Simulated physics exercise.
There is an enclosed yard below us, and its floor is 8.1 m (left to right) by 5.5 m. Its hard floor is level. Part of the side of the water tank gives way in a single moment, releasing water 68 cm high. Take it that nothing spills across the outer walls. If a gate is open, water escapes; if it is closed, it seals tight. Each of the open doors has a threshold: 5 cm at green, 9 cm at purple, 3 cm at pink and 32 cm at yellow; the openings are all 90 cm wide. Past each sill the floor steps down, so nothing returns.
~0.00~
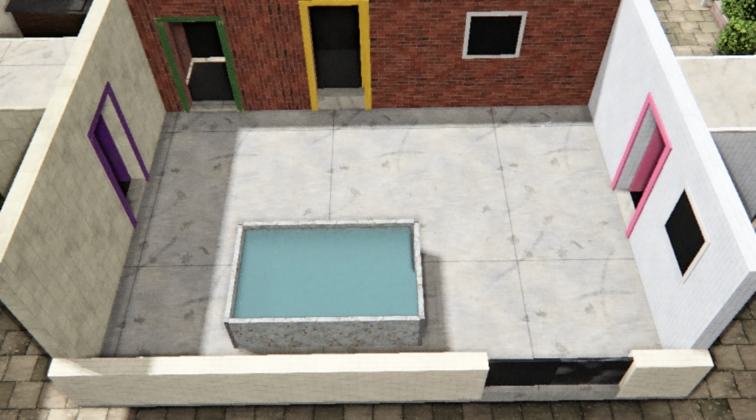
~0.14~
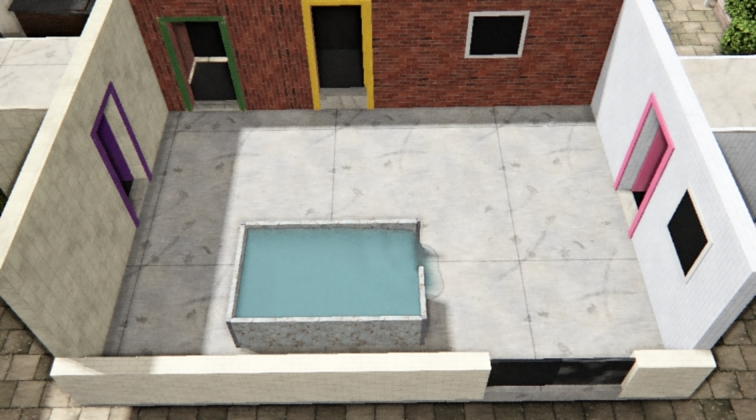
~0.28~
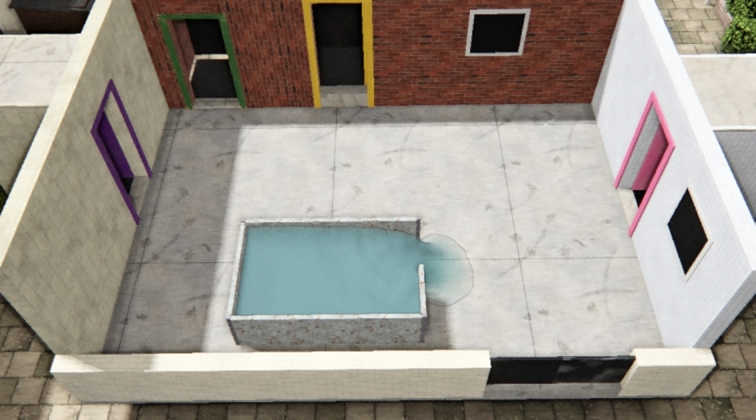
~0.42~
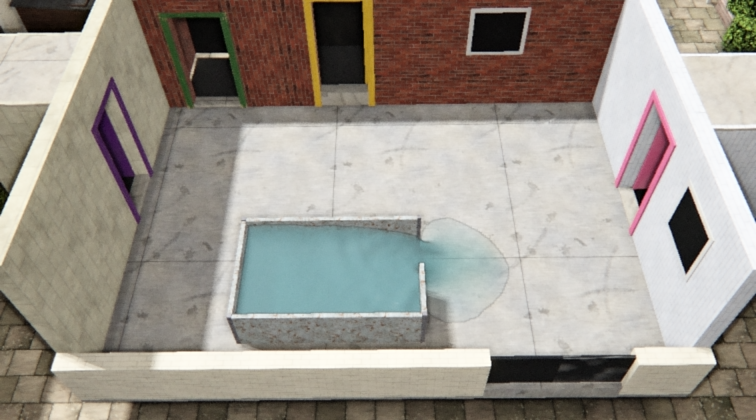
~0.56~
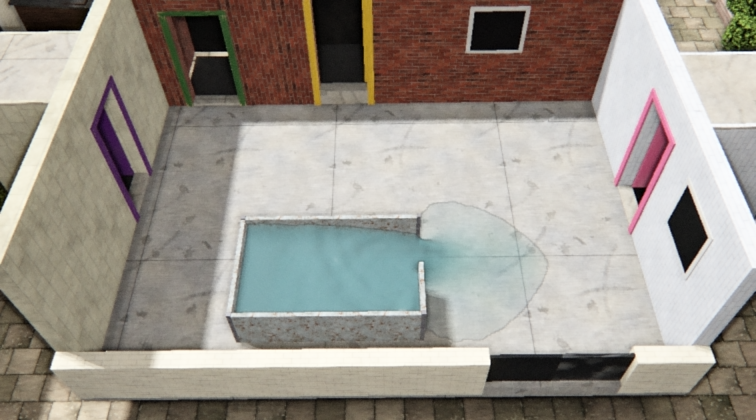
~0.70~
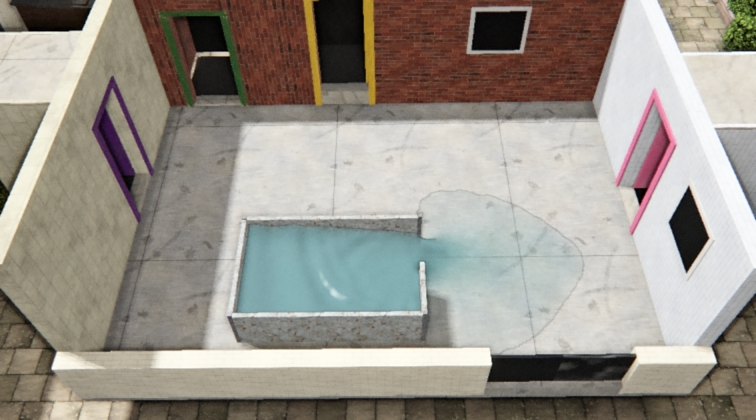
The video shows a walled yard with a rectangular water tank whose right side opens in one part, and water pours through the gap, spreading rightward across the pale floor in a widening, rounded sheet while ripples cross the tank.
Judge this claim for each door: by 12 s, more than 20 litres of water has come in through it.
Verdicts: The green door, false; the purple door, false; the pink door, true; the yellow door, false.
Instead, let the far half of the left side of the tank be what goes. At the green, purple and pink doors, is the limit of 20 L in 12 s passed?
Outcomes - green: Exceeded, purple: Exceeded, pink: Not exceeded.
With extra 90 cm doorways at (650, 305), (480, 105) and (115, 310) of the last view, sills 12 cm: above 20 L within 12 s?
Result in order - more than that, not enough, not enough.
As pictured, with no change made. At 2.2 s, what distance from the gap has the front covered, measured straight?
That comes to near 4.6 m out.
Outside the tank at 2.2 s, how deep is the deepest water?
Roughly 35 cm.
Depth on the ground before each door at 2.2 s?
Depths: Green door 0 cm, purple door 0 cm, pink door 14 cm, yellow door 0 cm.
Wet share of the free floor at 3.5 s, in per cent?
35 %.
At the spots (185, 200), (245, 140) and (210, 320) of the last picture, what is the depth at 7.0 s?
Roughly 0, 0, 0 cm.
After 1.4 s water covers 30 % of the floor and is deepest (40 cm) near (423, 264); green door not reached, purple door not reached, pink door 8 cm at the sill, 4 L in, yellow door not reached.
After 2.2 s water covers 35 % of the floor and is deepest (35 cm) near (423, 264); green door not reached, purple door not reached, pink door 14 cm at the sill, 62 L in, yellow door not reached.
After 3.5 s water covers 35 % of the floor and is deepest (24 cm) near (423, 264); green door not reached, purple door not reached, pink door 15 cm at the sill, 172 L in, yellow door not reached.
After 7.0 s water covers 70 % of the floor and is deepest (16 cm) near (591, 124); green door not reached, purple door not reached, pink door 11 cm at the sill, 322 L in, yellow door 4 cm at the sill, 0 L in.
After 12.0 s water covers 95 % of the floor and is deepest (10 cm) near (585, 104); green door 6 cm at the sill, 1 L in, purple door 6 cm at the sill, 0 L in, pink door 8 cm at the sill, 460 L in, yellow door 4 cm at the sill, 0 L in.
